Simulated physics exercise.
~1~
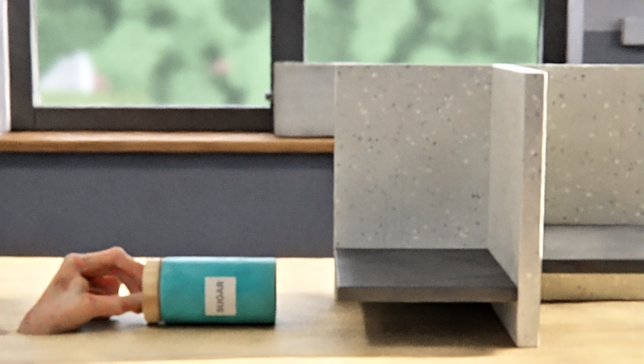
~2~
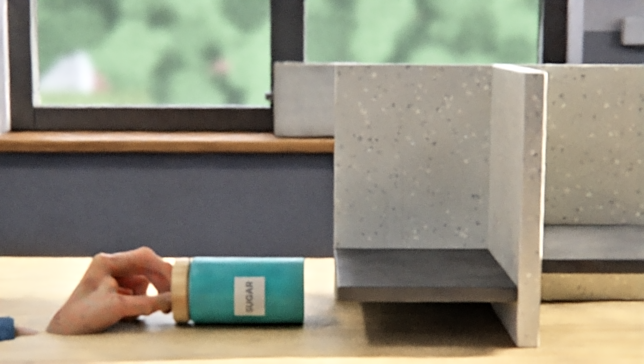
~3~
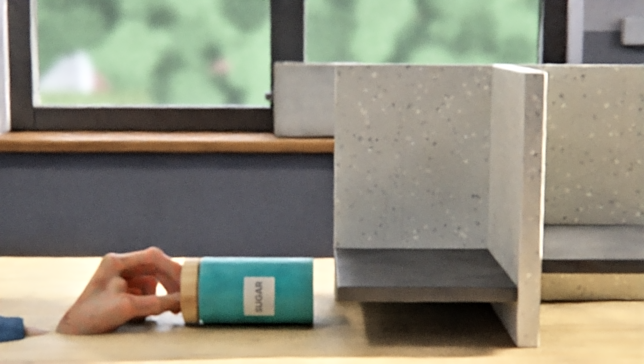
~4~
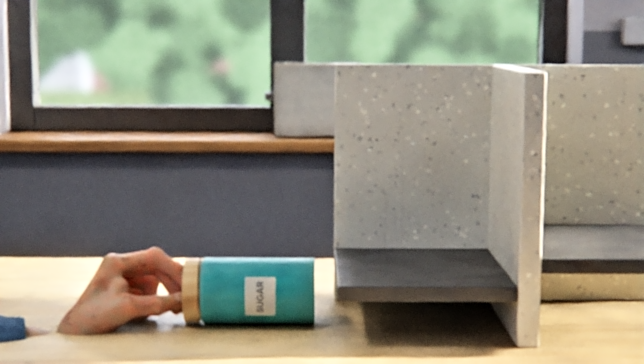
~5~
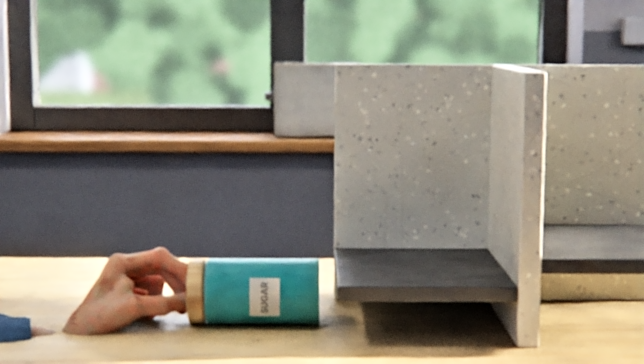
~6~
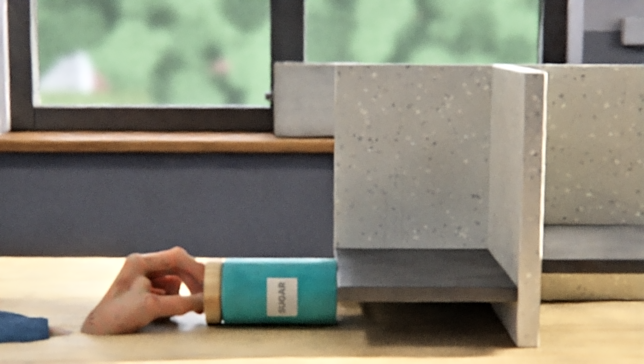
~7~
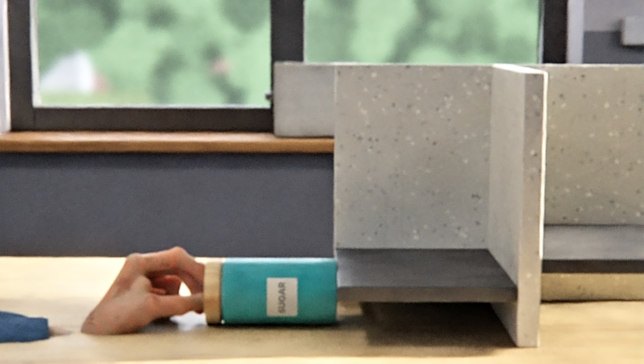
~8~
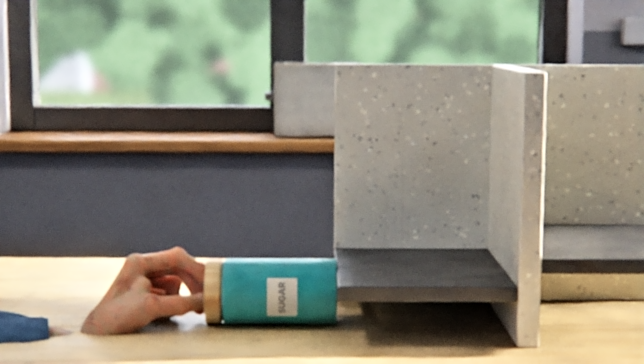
A hand pushing a turquoise sugar jar on its side rightward along a table until it stops against a low grey shelf.
